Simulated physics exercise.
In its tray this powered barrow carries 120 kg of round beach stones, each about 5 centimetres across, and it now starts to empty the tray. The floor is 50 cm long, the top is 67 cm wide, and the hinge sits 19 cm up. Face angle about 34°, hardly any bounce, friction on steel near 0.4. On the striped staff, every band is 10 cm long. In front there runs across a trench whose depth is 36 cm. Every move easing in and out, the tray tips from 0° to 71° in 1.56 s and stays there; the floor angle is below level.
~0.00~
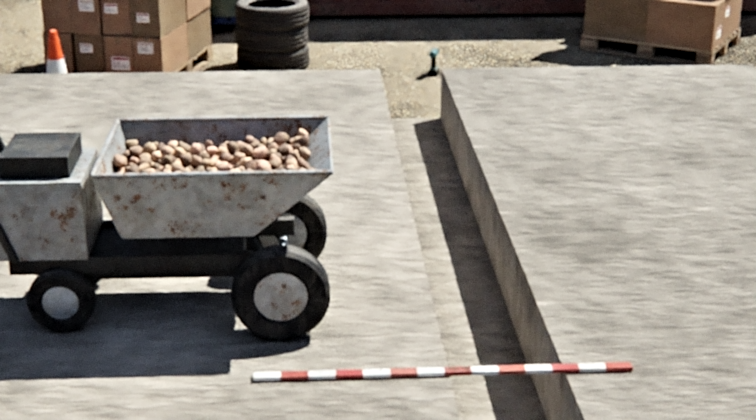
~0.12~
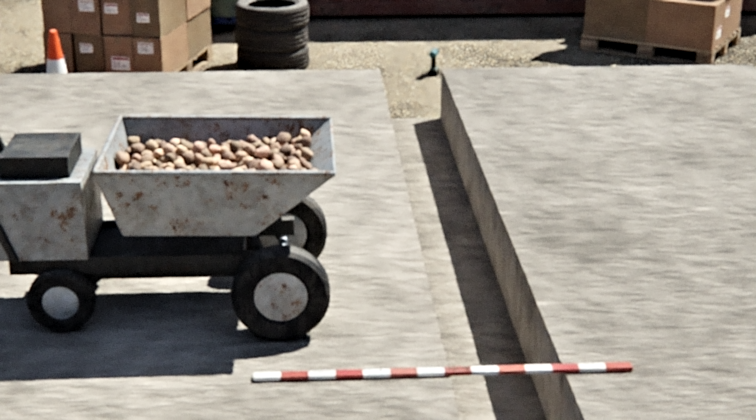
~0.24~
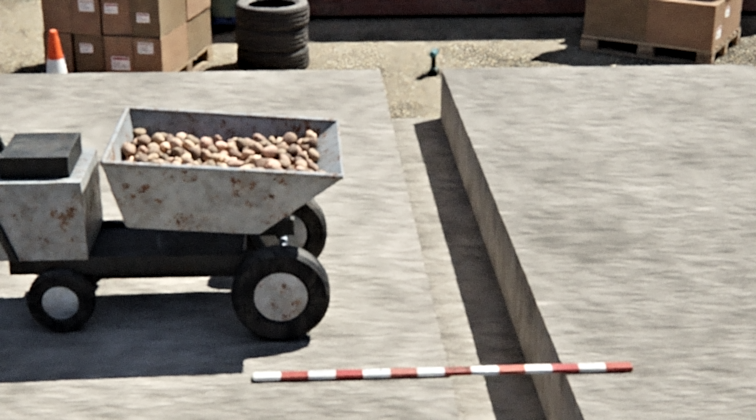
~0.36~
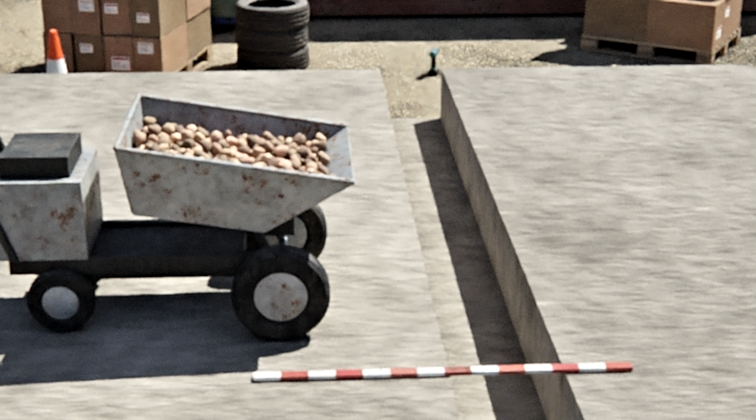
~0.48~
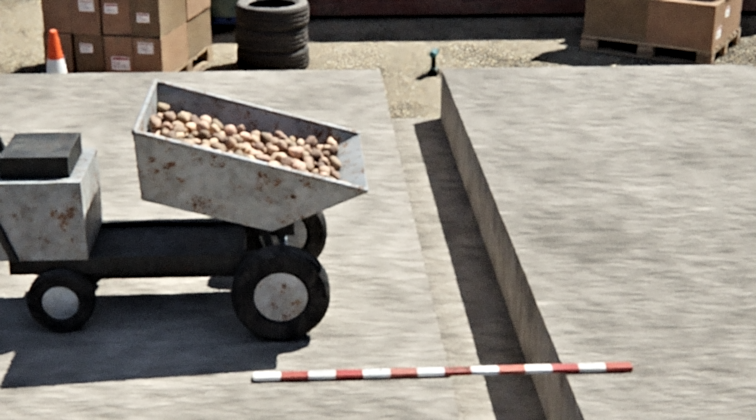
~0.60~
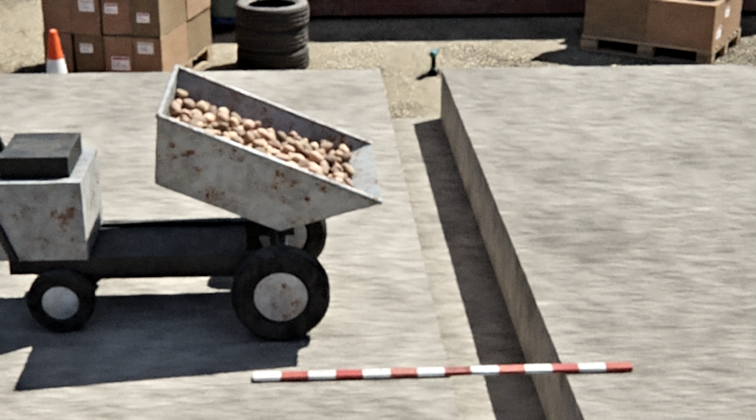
The metal tray of a small powered barrow, loaded with round stones, began level and then tilted steadily, its left end rising and its right lip lowering, while the wheels stayed still beside a trench.
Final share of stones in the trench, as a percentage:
100 per cent.
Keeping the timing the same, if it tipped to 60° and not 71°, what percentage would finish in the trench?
It would come to about 100 percent.
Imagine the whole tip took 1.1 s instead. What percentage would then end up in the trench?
That would give about 100 percent.
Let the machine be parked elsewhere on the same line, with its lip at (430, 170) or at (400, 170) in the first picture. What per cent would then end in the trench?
Near 35 and near 70 percent.
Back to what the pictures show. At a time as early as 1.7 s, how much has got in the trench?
Roughly 80 percent of the load.
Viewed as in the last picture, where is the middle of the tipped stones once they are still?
I'd put it close to (489, 360).
After 1.2 s the floor is at 60°; 98 % in the tray, 2 % short of the trench, 1 % in the trench; the foremost stones are at (437, 253).
After 1.7 s the floor is at 71°; 20 % in the tray, 2 % short of the trench, 78 % in the trench; the foremost stones are at (532, 362).
After 2.0 s the floor is at 71°; 1 % in the tray, 1 % short of the trench, 98 % in the trench; the foremost stones are at (525, 353).
After 4.0 s the floor is at 71°; 0 % in the tray, 100 % in the trench; the foremost stones are at (527, 356).
